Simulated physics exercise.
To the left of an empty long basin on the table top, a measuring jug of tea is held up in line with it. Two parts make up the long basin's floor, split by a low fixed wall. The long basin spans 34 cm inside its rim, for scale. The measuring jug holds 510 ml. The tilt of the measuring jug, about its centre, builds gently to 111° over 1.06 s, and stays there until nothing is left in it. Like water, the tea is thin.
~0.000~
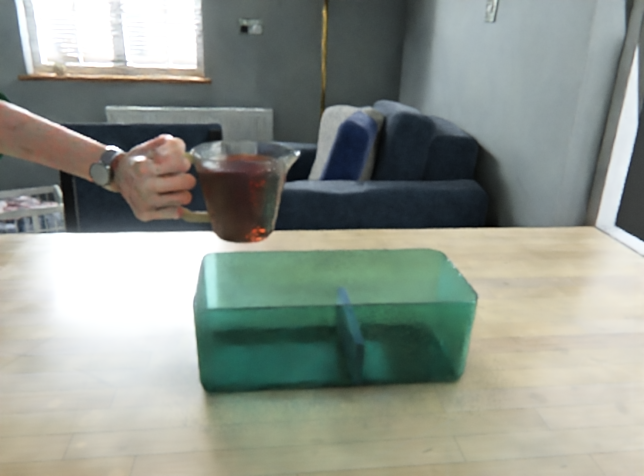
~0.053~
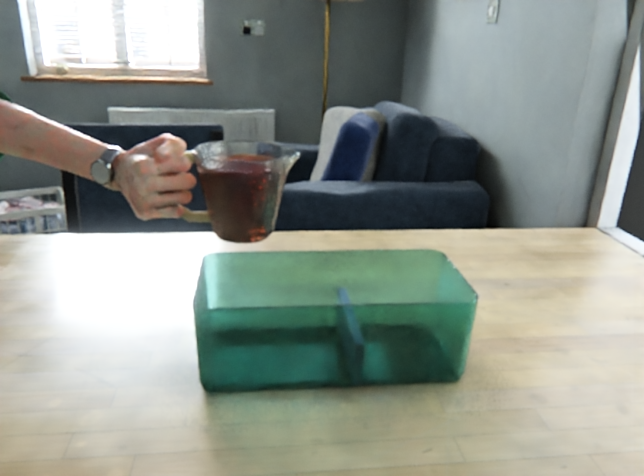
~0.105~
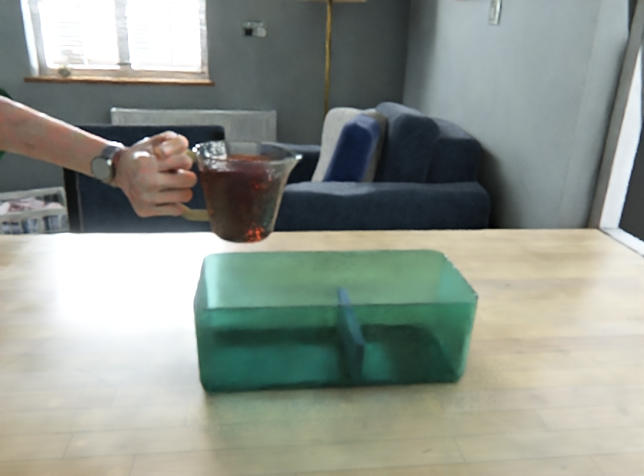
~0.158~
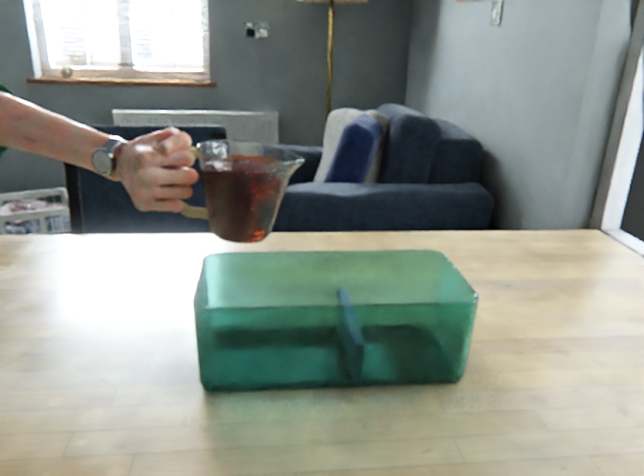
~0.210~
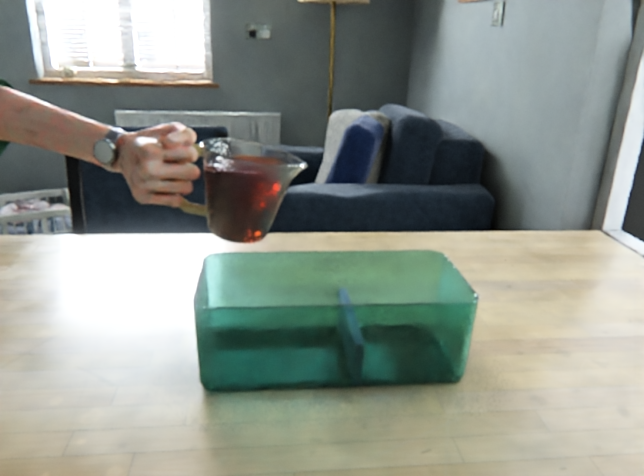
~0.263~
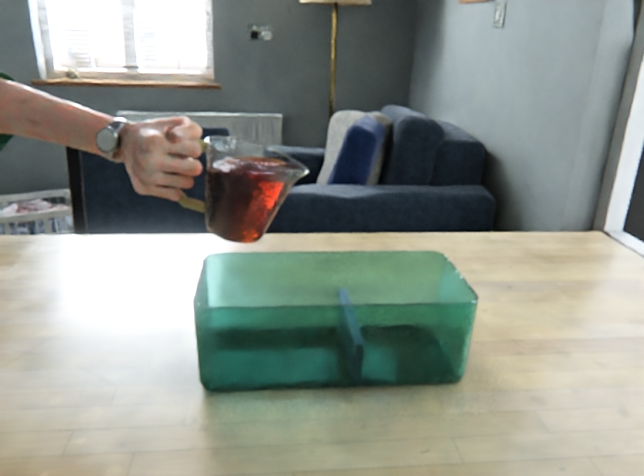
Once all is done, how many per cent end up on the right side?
Roughly 22 percent ends up on the right side.
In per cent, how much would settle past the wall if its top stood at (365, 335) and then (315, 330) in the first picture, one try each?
It comes to 15 per cent, and then 85 per cent.
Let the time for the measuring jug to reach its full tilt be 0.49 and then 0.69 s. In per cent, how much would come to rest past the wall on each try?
Roughly 10 per cent the first time and 15 per cent the second.
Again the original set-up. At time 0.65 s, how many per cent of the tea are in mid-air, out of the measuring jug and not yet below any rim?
Some 22 per cent, I reckon.
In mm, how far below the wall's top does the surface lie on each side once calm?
Left about 46 mm, right about 54 mm.
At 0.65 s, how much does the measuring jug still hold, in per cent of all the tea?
I'd estimate some 58 % remains.
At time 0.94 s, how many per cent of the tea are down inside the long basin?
Roughly 88 percent of it.
After 0.65 s the tilt is 75° and 58 per cent is still to pour, 9 is left of the wall and 10 right of it.
After 0.94 s the tilt is 107° and 6 per cent is still to pour, 68 is left of the wall and 21 right of it.
After 1.24 s the tilt is 111° and 0 per cent is still to pour, 77 is left of the wall and 21 right of it.
After 1.56 s the tilt is 111° and 0 per cent is still to pour, 77 is left of the wall and 21 right of it.
In the end 77 per cent lies left of the wall, 22 right of it and 1 outside.
